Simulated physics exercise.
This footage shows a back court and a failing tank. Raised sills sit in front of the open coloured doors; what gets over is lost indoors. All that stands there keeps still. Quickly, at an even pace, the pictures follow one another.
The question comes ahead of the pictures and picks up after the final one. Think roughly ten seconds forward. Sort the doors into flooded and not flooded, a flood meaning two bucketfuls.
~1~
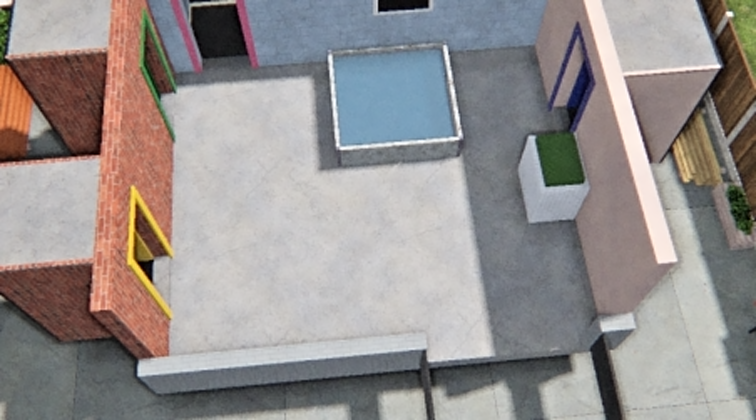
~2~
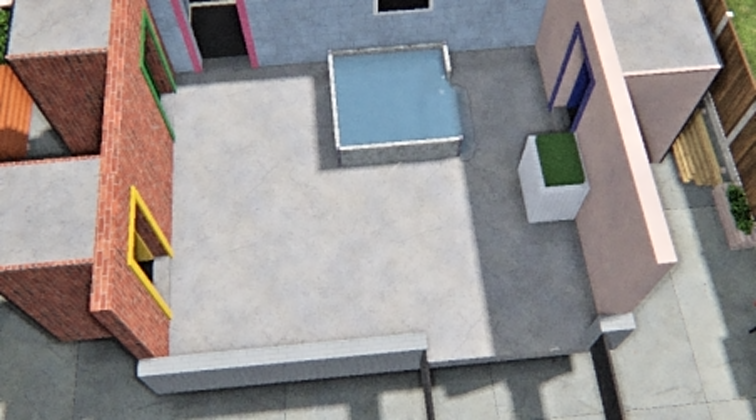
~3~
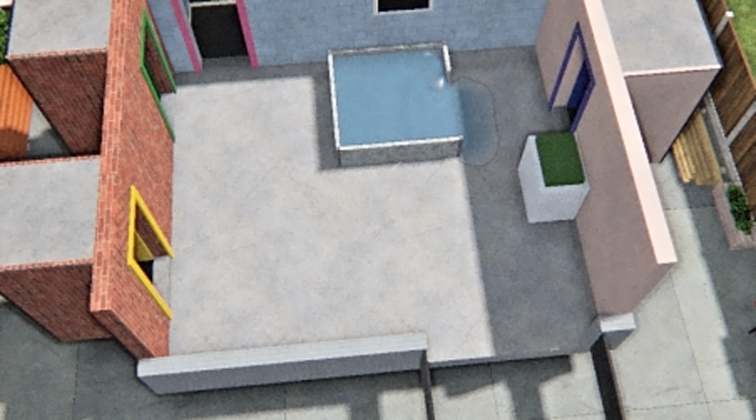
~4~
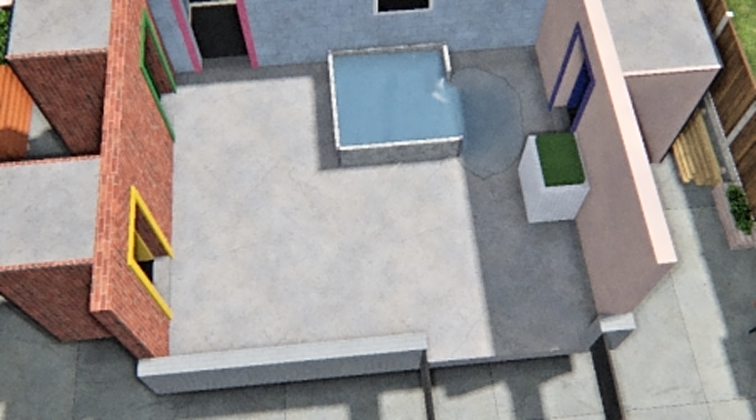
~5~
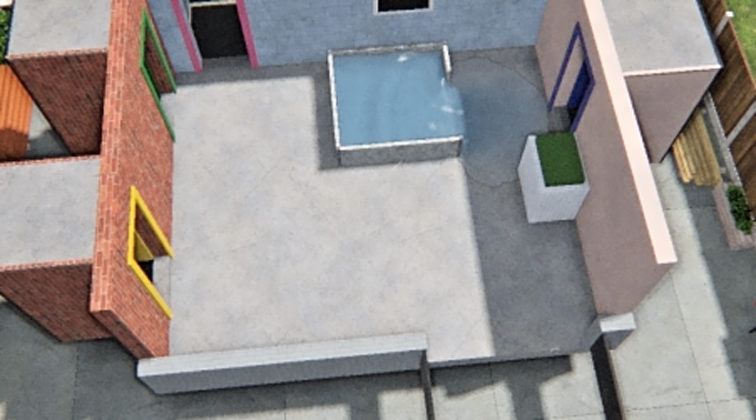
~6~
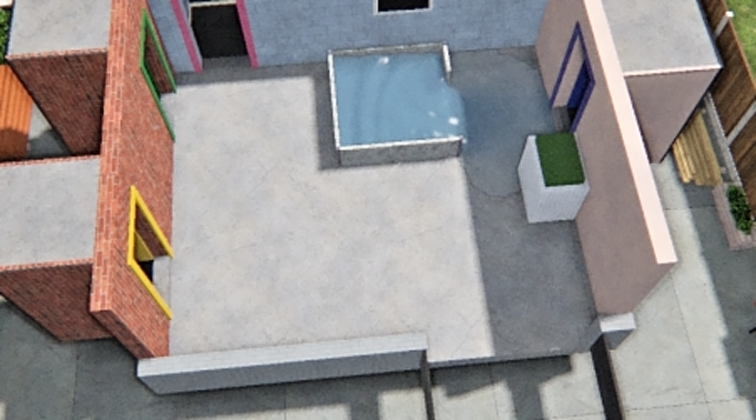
Sorted: Green door - not flooded; blue door - flooded; pink door - not flooded; yellow door - not flooded.
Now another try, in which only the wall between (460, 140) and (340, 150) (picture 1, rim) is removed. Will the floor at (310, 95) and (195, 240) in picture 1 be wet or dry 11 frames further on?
As listed: Free of water, no water.
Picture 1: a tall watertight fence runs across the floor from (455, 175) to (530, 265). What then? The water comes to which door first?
Observed: The blue one.
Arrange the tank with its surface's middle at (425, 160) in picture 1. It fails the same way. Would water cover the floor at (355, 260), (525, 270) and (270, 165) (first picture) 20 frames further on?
Log: No flood; flood; no flood.
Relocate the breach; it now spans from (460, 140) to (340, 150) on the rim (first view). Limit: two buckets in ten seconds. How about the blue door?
In that case, blue stays within limits.
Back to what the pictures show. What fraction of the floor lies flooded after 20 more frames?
Near 30 in a hundred.
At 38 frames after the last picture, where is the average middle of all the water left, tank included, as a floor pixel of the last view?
I'd place it roughly at (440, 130).
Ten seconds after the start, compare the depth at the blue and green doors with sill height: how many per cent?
Close to 50 per cent for the first one and close to 60 per cent for the second.
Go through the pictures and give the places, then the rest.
In the first frame, the water tank at (393, 97) is whole and still.
In the second frame, the front is at (469, 155), out from the gap at (451, 115).
In the third frame, water pours out at (451, 117) and has run to (487, 157).
In the fourth frame, the front is at (513, 95), out from the gap at (451, 117).
In the fifth frame, water pours out at (451, 117) and has run to (537, 96).
In the sixth frame, the front is at a hidden place, out from the gap at (451, 117).
A moment on, water covers 15 % of the floor; the green door not reached, the blue door over two buckets in, the pink door not reached, the yellow door not reached.
Next, water covers 20 % of the floor; the green door not reached, the blue door far over two buckets in, the pink door not reached, the yellow door not reached.
Then, water covers 30 % of the floor; the green door not reached, the blue door far over two buckets in, the pink door not reached, the yellow door not reached.
Later, water covers 50 % of the floor; the green door under two buckets in, the blue door far over two buckets in, the pink door wet at the sill, nothing in, the yellow door not reached.
In the end, water covers 60 % of the floor; the green door under two buckets in, the blue door far over two buckets in, the pink door wet at the sill, nothing in, the yellow door not reached.
